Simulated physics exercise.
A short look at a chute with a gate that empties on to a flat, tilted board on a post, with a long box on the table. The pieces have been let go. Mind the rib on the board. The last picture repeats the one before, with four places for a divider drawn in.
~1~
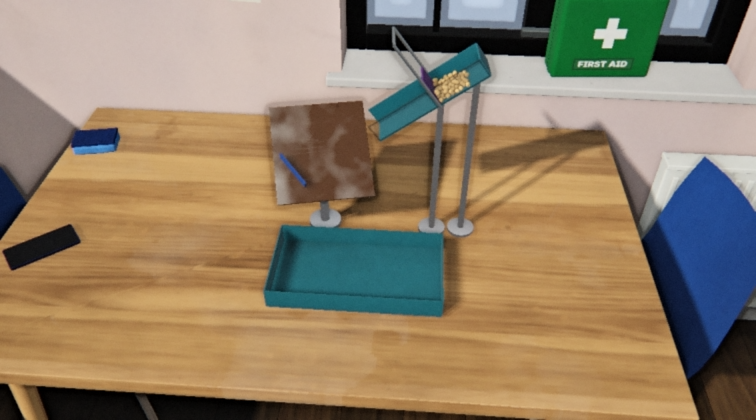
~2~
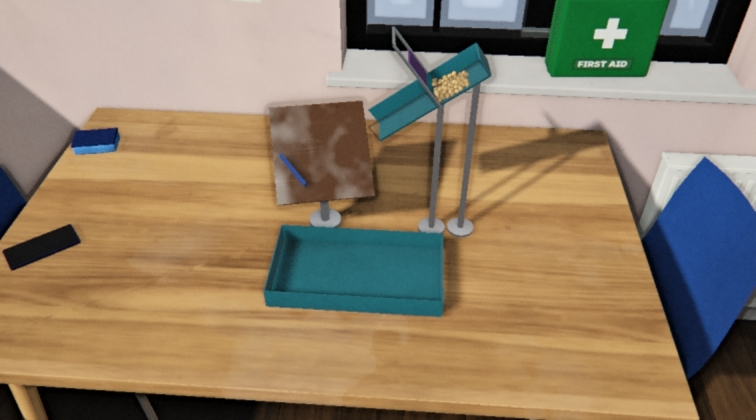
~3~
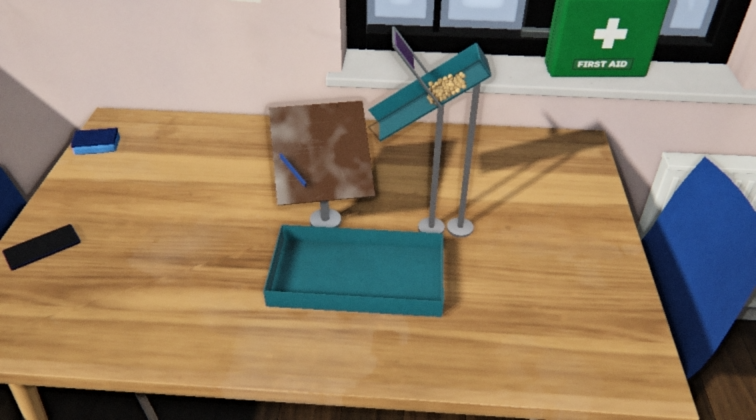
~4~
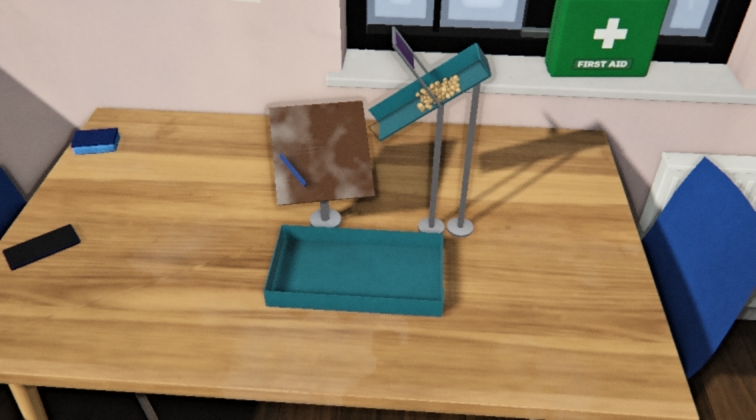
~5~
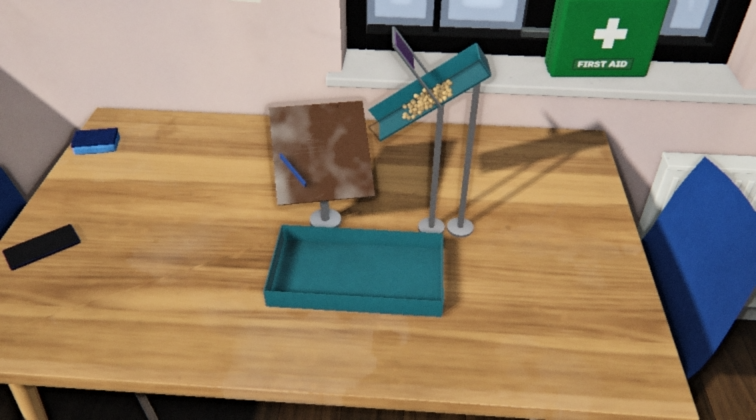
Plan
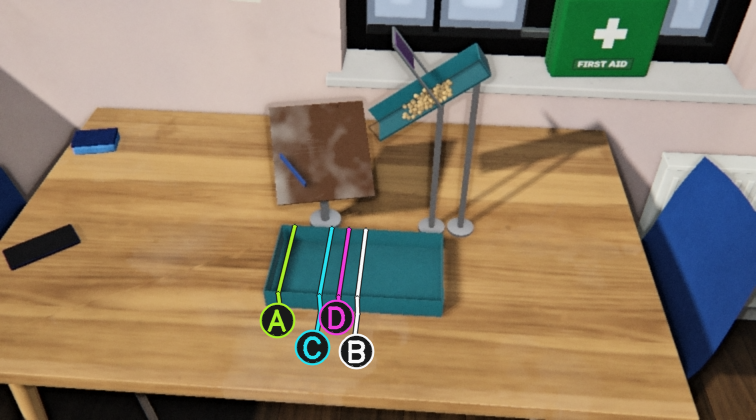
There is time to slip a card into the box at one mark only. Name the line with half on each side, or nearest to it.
Go for C.
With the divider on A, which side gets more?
Right.
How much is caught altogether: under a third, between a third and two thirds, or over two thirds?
It is over two thirds.
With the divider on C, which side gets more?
Left.
On the marked copy, line A crosses the front rim at (278, 292); line B crosses the front rim at (357, 297); line C crosses the front rim at (319, 294); line D crosses the front rim at (338, 296).
Choosing A, of what is caught, only a few on the left of the divider, all but a few on the right.
Choosing B, of what is caught, all but a few on the left of the divider, a small share on the right.
Choosing C, of what is caught, close to two thirds on the left of the divider, close to a third on the right.
Choosing D, of what is caught, the bulk on the left of the divider, a small share on the right.
